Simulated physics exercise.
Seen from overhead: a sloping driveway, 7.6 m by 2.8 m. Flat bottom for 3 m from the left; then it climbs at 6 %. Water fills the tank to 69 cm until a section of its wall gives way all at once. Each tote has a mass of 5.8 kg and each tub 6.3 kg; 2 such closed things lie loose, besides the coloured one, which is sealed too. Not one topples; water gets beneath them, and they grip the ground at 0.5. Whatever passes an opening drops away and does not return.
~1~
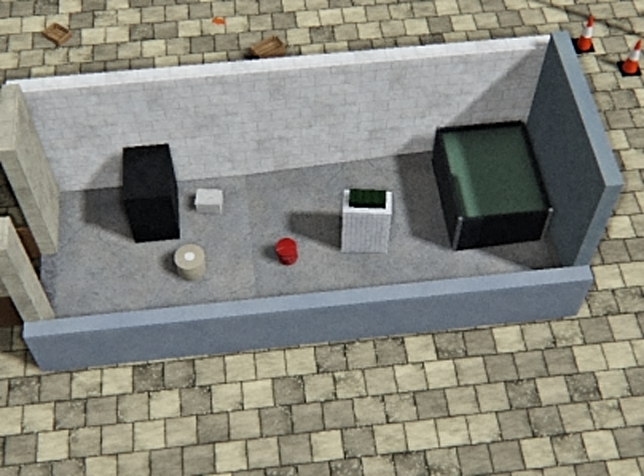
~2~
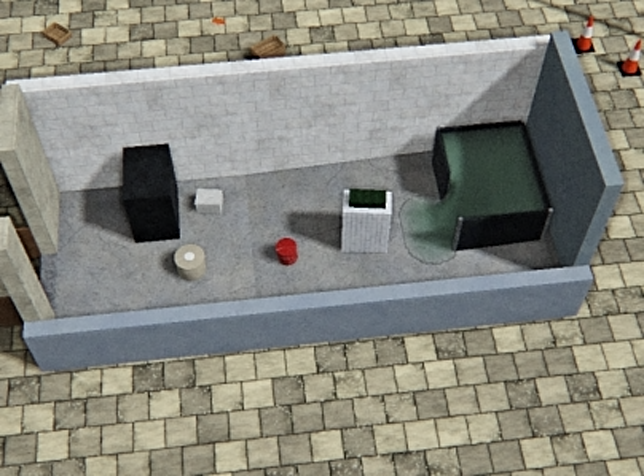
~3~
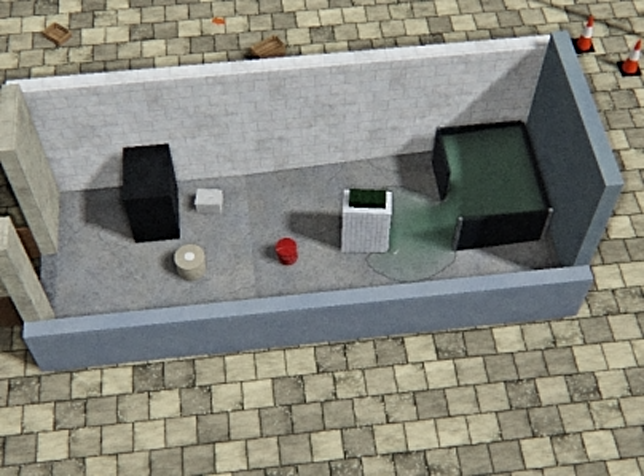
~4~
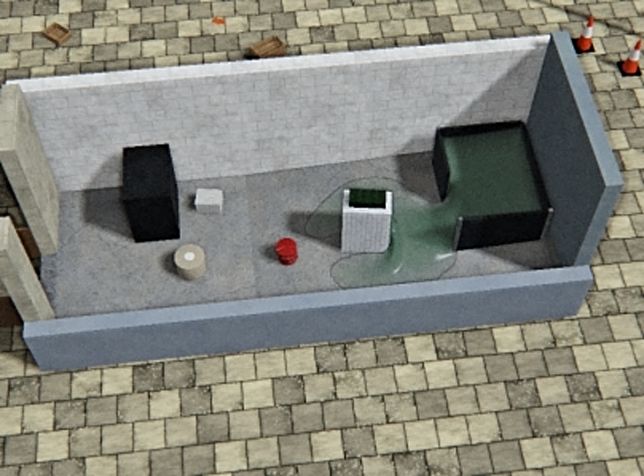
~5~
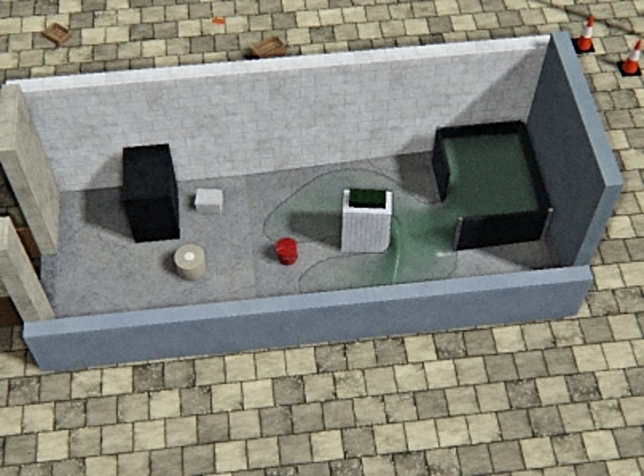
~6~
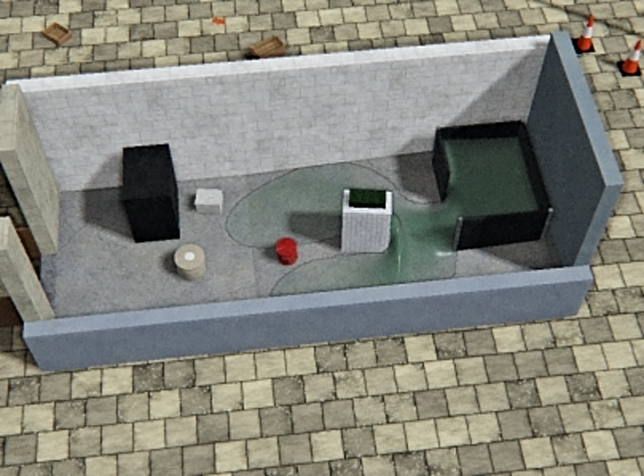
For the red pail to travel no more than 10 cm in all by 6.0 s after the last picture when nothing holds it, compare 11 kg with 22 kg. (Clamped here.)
I expect that the smaller load will do.
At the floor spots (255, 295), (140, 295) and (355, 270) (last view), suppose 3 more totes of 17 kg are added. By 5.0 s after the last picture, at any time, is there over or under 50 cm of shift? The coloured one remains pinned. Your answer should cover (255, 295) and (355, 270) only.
Beyond, then beyond.
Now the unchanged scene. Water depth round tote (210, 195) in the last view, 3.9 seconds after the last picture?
Depth: Near 7 cm.
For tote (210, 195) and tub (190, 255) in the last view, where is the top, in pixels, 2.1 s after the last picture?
About (221, 220) for the first and (76, 244) for the second.
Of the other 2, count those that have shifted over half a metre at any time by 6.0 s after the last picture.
Result: 2.
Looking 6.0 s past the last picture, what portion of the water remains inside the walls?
Still held: Near 74 %.
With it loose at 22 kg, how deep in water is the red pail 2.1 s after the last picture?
Around 4 cm.
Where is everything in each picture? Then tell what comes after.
In the first frame, the red pail at (287, 247) rests on the ground; 2.2 m2 under water; 0 of 3 have shifted.
In the second frame, the red pail at (287, 247) rests on the ground; 3.0 m2 under water; 0 of 3 have shifted.
In the third frame, the red pail at (287, 247), on the bottom; water covers 4.1 m2; 0 of 3 have shifted.
In the fourth frame, the red pail at (287, 247) rests on the ground; 5.4 m2 under water; 0 of 3 have shifted.
In the fifth frame, the red pail at (287, 247), on the bottom; 6.9 m2 under water; 0 of 3 have shifted.
In the sixth frame, the red pail at (287, 247), on the bottom; 8.4 m2 under water; 0 of 3 have shifted.
Then, 0.4 s after the last picture the red pail would be 0 cm from its start with 11 kg and 0 cm from its start with 22 kg; 1 cm of water round it then.
Then, 2.1 s after the last picture the red pail would be 0 cm from its start with 11 kg and 0 cm from its start with 22 kg; 4 cm of water round it then.
Then, 3.9 s after the last picture the red pail would be 0 cm from its start with 11 kg and 0 cm from its start with 22 kg; 7 cm of water round it then.
Then, 6.0 s after the last picture the red pail would be 0 cm from its start with 11 kg and 0 cm from its start with 22 kg; 4 cm of water round it then.
